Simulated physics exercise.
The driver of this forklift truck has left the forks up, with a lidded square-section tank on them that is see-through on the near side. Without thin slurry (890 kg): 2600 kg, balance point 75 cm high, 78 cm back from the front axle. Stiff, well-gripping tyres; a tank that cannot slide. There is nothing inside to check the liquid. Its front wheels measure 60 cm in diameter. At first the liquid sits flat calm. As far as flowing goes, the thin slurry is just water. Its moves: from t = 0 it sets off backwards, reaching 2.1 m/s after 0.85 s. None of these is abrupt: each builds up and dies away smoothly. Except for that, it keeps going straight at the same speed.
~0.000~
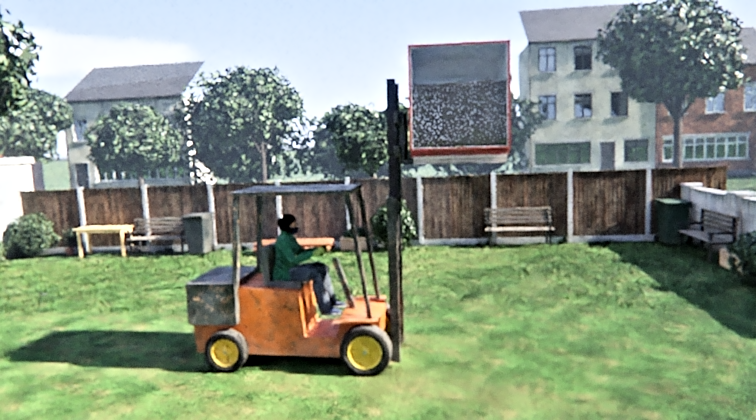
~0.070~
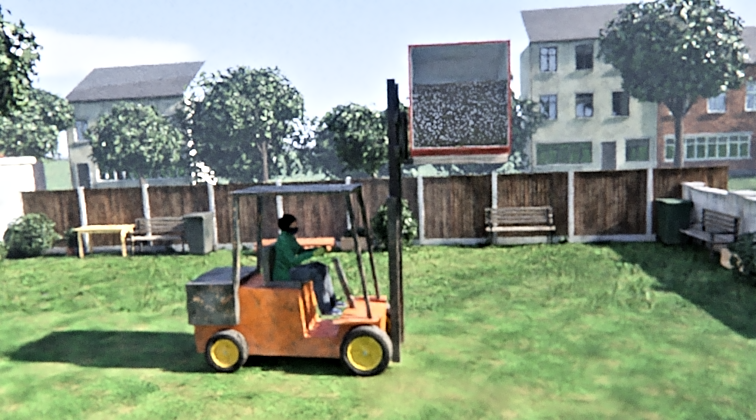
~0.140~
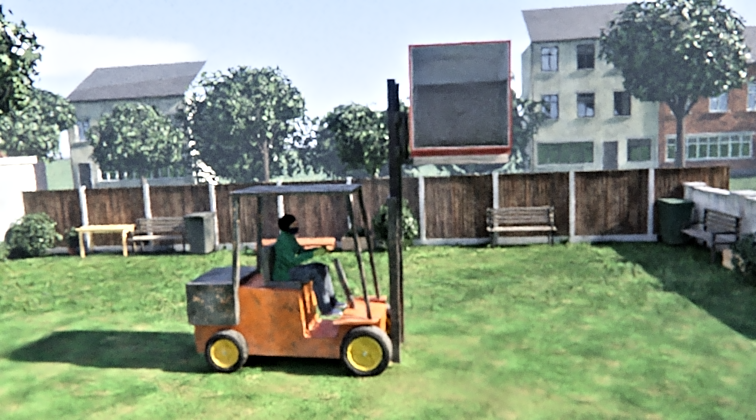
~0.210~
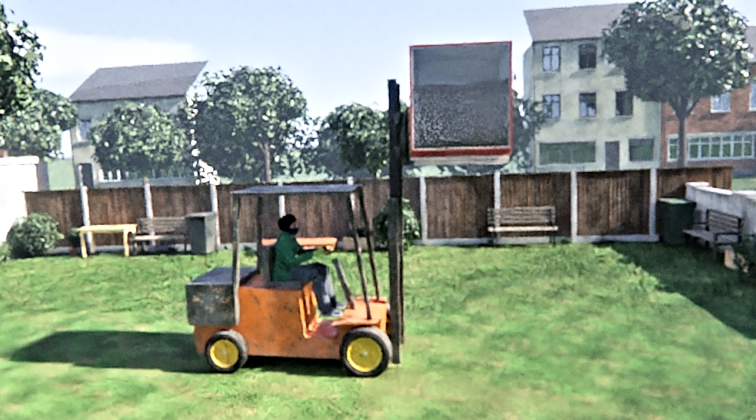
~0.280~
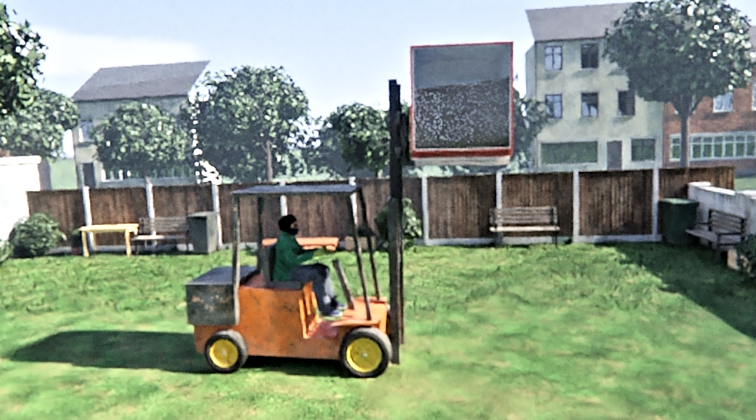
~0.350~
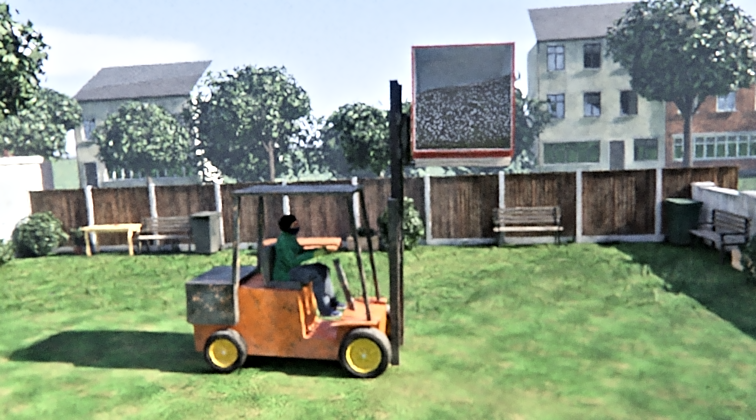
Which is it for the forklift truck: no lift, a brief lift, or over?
It overturns.
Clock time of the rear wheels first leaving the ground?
Near 0.40 s, I reckon.
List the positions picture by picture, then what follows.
It reaches (493, 83) at the front; it reaches (425, 87) at the back; it rides level; the front is on the right; a wheel hub at (364, 354), in the first frame.
It reaches (494, 83) at the front; it reaches (425, 86) at the back; it rides level, in the second frame.
It reaches (494, 83) at the front; it reaches (425, 87) at the back; it rides level, in the third frame.
It reaches (495, 83) at the front; it reaches (426, 88) at the back; it rides level, in the fourth frame.
It reaches (496, 82) at the front; it reaches (427, 90) at the back; it rides level, in the fifth frame.
It reaches (498, 80) at the front; it reaches (428, 93) at the back; the machine is 1° nose down; a wheel hub at (363, 357), in the sixth frame.
Then, 0.40 s in, the lean is 1° nose down, the rear 2 cm in the air; the liquid stands 57 cm at the back and 73 cm at the front.
Then, 0.85 s in, the lean is 8° nose down, the rear 22 cm in the air; the liquid stands 49 cm at the back and 83 cm at the front.
Then, 1.35 s in, the lean is 18° nose down, the rear 49 cm in the air; the liquid stands 69 cm at the back and 66 cm at the front.
Then, 2.30 s in, it has passed 50° nose down and is going over.
